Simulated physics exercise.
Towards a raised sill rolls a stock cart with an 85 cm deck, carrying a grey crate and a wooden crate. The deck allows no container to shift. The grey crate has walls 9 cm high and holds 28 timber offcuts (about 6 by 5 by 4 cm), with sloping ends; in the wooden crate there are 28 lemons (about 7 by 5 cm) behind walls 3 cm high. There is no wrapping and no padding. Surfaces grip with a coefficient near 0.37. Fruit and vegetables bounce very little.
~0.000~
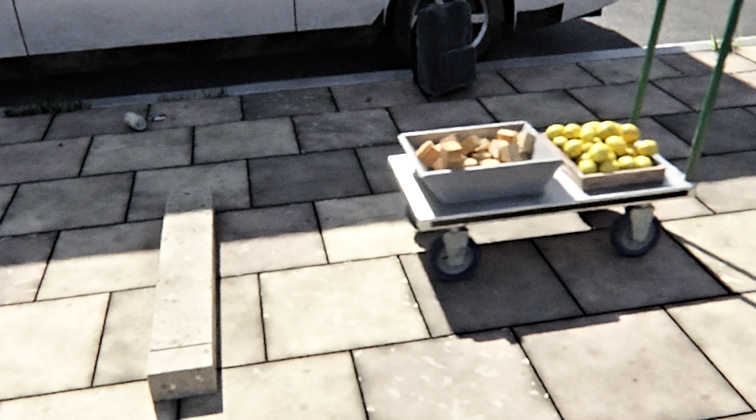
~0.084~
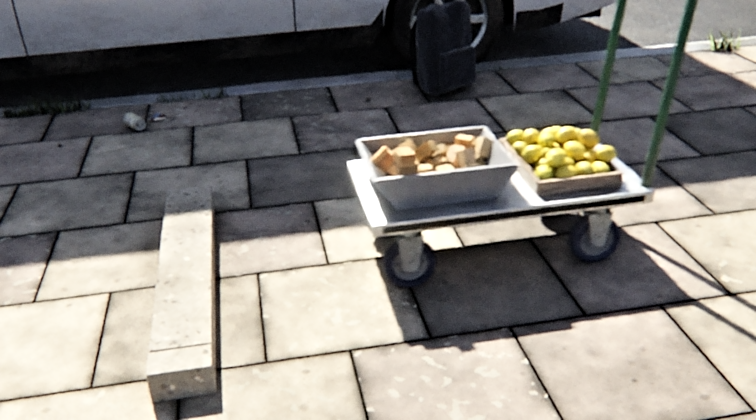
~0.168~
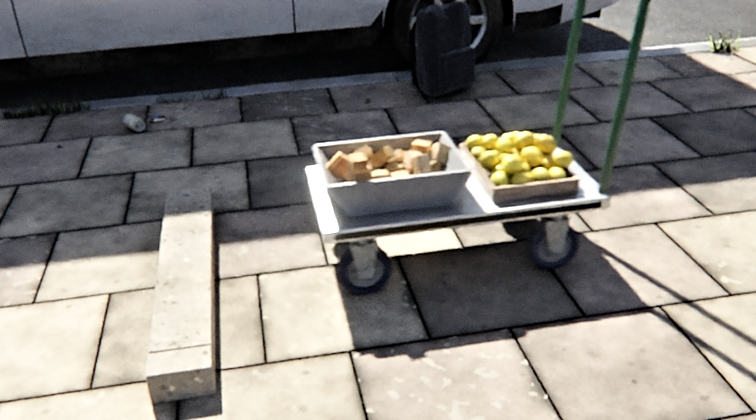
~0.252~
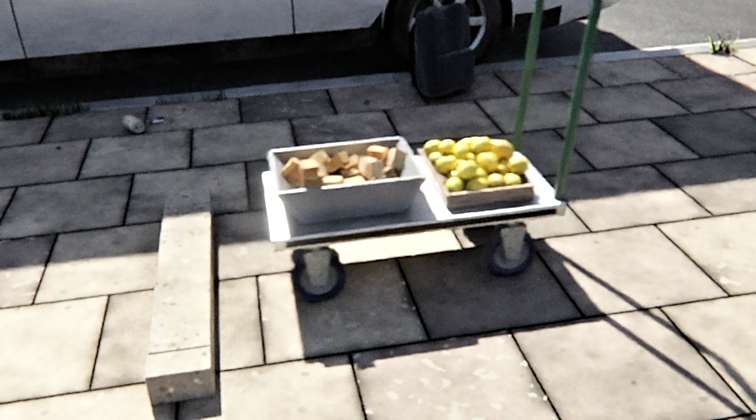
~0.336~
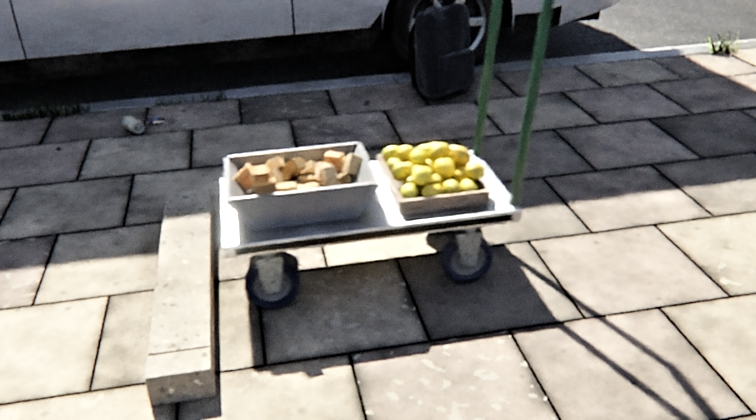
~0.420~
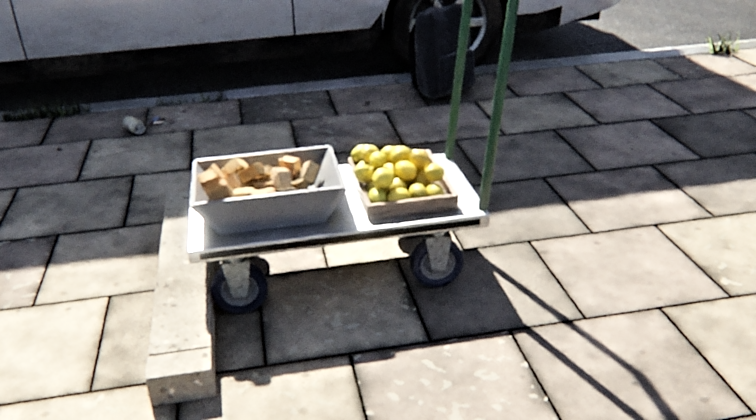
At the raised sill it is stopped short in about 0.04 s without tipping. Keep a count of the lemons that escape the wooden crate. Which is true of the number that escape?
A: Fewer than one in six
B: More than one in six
Answer: B.
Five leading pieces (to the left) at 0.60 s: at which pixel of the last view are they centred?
The five leading pieces sit around (182, 193) in the last view.
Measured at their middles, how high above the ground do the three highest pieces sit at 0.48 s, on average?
40 cm.
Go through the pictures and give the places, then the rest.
In the first frame (each is followed by its nearest rim corner in this view), wooden crate, (586, 176); grey crate, (424, 174); 64 cm short of the stop; none out.
The second frame shows wooden crate, (541, 181); grey crate, (377, 179); 50 cm short of the stop.
The third frame shows wooden crate, (496, 188); grey crate, (329, 186); 37 cm short of the stop.
The fourth frame shows wooden crate, (450, 194); grey crate, (279, 193); 23 cm short of the stop.
The fifth frame shows wooden crate, (404, 200); grey crate, (229, 199); 10 cm short of the stop.
The sixth frame shows wooden crate, (371, 205); grey crate, (194, 204); stopped; none out.
After 0.48 s, grey crate 27 in, 1 out and wooden crate 27 in, 1 out.
After 0.60 s, grey crate 26 in, 2 out and wooden crate 23 in, 5 out.
After 0.83 s, grey crate 26 in, 2 out and wooden crate 21 in, 7 out.
Outcome (at 1.33 s), grey crate 26 in, 2 out and wooden crate 21 in, 7 out. Asked share, 7 of 28, 25 per cent.
